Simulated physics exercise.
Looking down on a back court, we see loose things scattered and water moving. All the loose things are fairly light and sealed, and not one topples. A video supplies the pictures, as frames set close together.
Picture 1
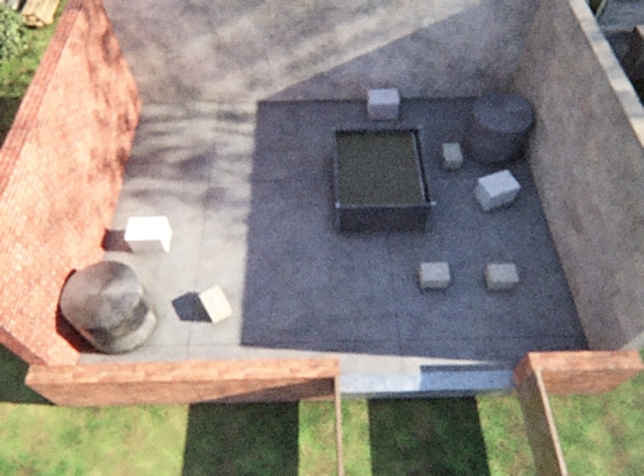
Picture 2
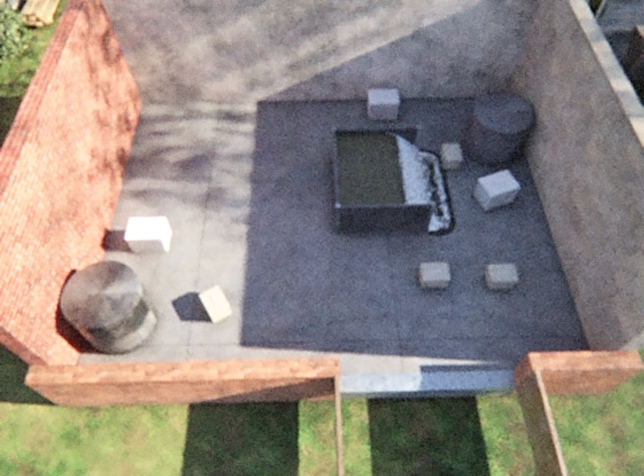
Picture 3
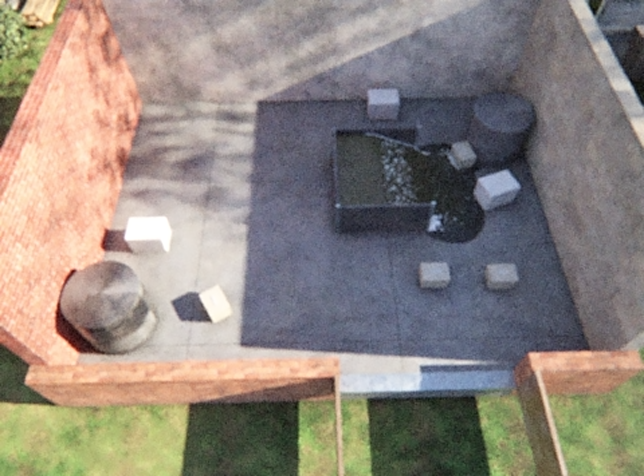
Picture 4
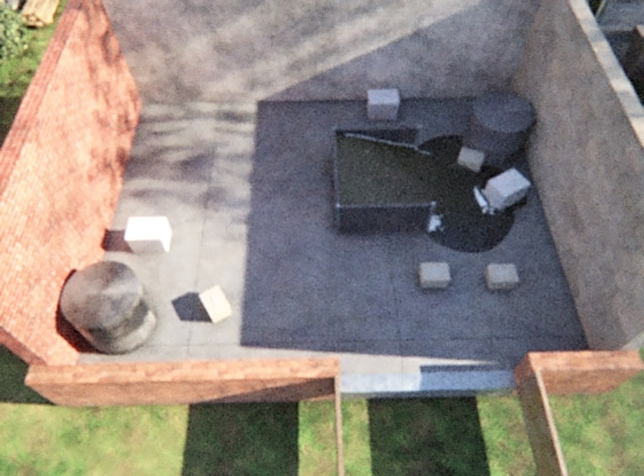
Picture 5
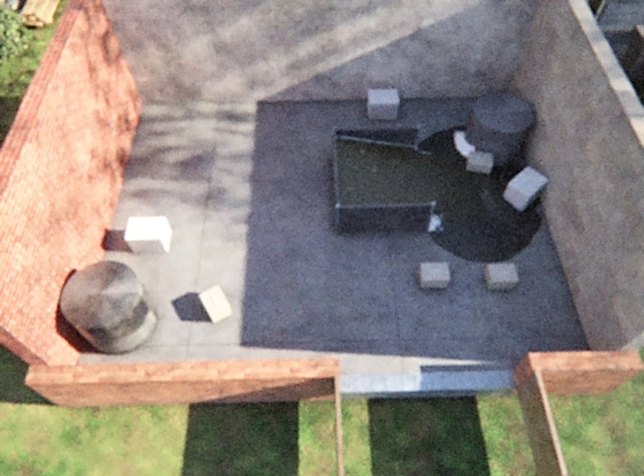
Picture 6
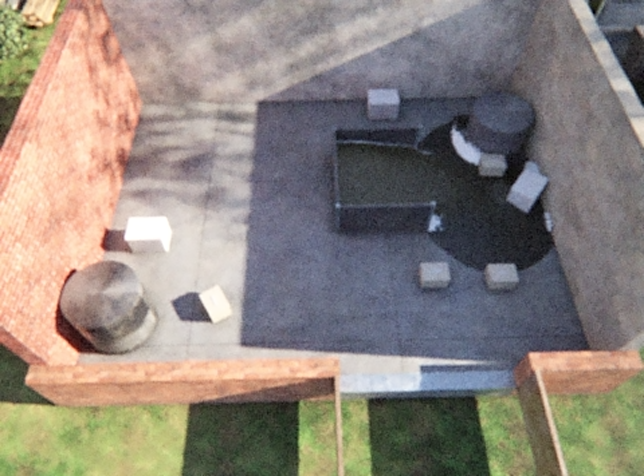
A walled back court with a grey paved floor, brick on the left and grass beyond the front opening, is seen from high above by a still camera. Pale blocks lie scattered about, with a grey drum at lower left, a darker one at upper right, and a dark square tank of murky water in the shade. The tank's right side opens, water pours out in a dark, foam-edged pool spreading rightward, and two nearby blocks shift a little right.
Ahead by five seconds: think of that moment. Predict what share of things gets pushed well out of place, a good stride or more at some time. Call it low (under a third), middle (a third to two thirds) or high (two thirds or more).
High.
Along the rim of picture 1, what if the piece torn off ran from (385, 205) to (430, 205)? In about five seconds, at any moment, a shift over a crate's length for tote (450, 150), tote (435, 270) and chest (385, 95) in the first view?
Fell short, went past that, fell short.
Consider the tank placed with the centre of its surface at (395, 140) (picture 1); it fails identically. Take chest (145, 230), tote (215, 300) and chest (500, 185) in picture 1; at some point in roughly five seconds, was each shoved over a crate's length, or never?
First never went far, then never went far, then displaced far.
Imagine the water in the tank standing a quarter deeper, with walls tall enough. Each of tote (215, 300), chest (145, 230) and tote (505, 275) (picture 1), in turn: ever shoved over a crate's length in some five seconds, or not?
Taking each in turn, the answer is came up short, came up short, did it.
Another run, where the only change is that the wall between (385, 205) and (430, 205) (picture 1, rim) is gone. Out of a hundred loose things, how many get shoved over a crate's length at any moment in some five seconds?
Roughly 30 in a hundred.
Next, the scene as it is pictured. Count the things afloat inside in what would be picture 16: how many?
That number is 2.
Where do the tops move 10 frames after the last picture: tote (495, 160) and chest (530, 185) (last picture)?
Expect them at roughly (526, 185) and roughly (567, 289).
A moment on, 2 of 7 are well off their spots; 2 afloat.
Next, 3 of 7 are well off their spots; 2 afloat.
Later, 4 of 7 are well off their spots; 2 afloat.
In the end, 5 of 7 are well off their spots, and 5 have been at some point; 1 afloat.
